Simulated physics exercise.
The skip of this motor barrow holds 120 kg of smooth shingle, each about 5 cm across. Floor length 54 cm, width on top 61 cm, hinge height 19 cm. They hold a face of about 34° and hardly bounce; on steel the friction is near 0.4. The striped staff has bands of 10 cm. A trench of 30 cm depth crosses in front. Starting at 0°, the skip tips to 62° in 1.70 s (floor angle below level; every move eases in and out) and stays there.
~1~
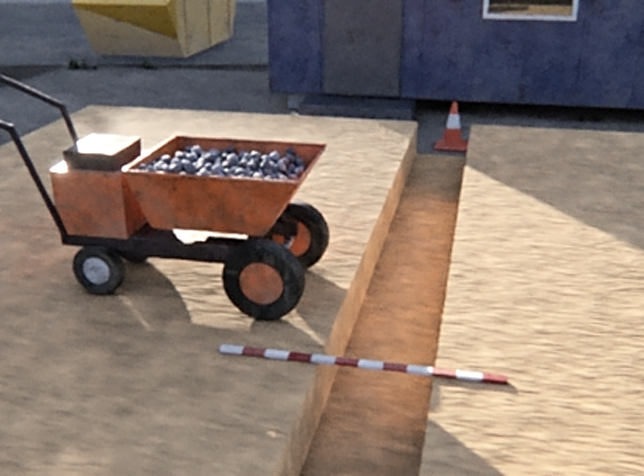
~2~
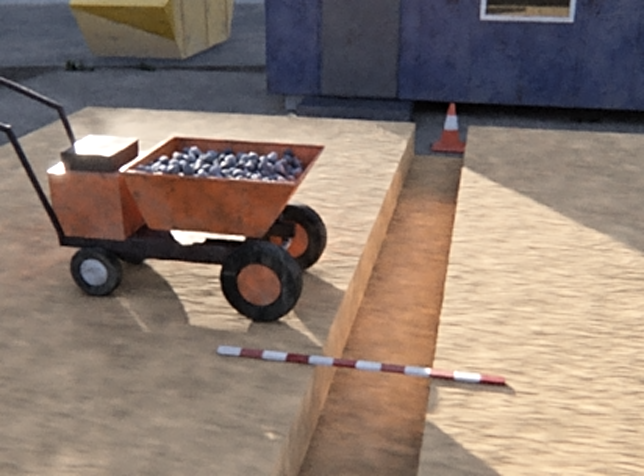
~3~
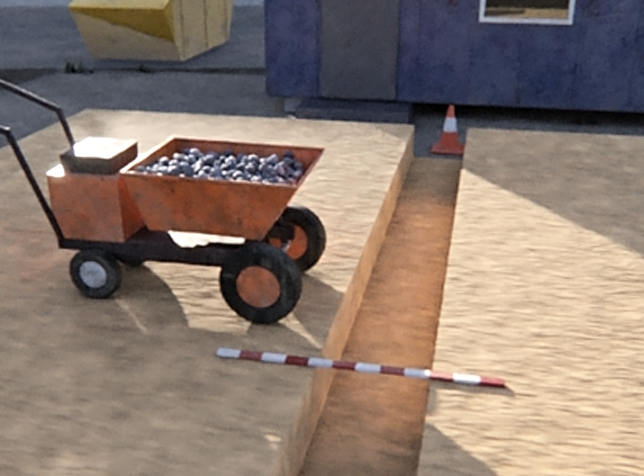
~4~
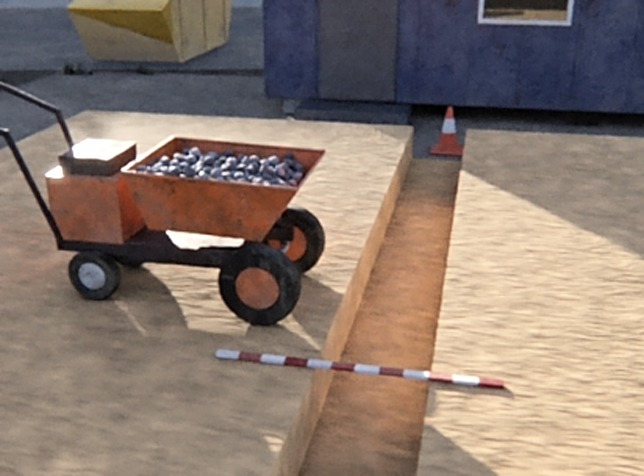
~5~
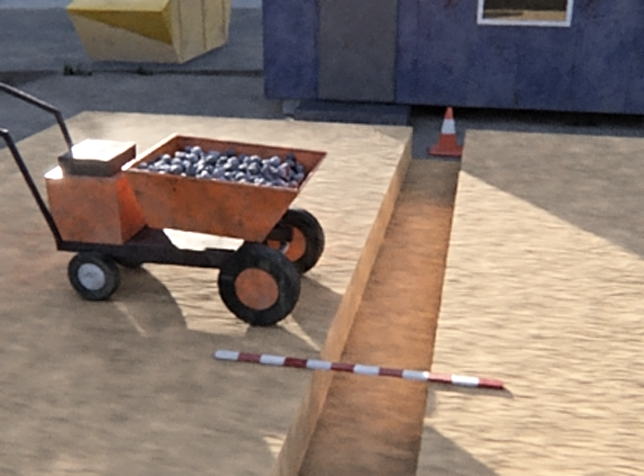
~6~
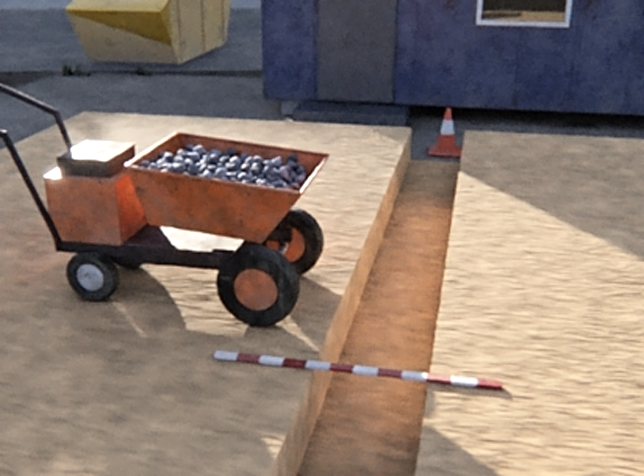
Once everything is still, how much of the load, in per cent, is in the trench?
Some 77 per cent of it.
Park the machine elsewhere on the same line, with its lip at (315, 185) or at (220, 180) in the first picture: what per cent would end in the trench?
Near 60 per cent from the first place, 65 from the second.
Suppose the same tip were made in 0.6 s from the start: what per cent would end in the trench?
It would be near 55 per cent.
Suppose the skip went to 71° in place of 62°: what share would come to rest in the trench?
Then about 90 per cent.
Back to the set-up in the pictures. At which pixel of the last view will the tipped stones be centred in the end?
Around (400, 351).
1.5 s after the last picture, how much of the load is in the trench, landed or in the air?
Some 30 per cent.
Then, 1.0 s after the last picture the floor is at 52°, 99 % in the skip, 1 % in the trench; the foremost stones are at (374, 242).
Then, 1.5 s after the last picture the floor is at 62°, 68 % in the skip, 30 % in the trench, 1 % past the trench; the foremost stones are at (452, 307).
Then, 1.9 s after the last picture the floor is at 62°, 45 % in the skip, 50 % in the trench, 5 % past the trench; the foremost stones are at (513, 329).
Then, 3.8 s after the last picture the floor is at 62°, 18 % in the skip, 77 % in the trench, 5 % past the trench; the foremost stones are at (545, 342).
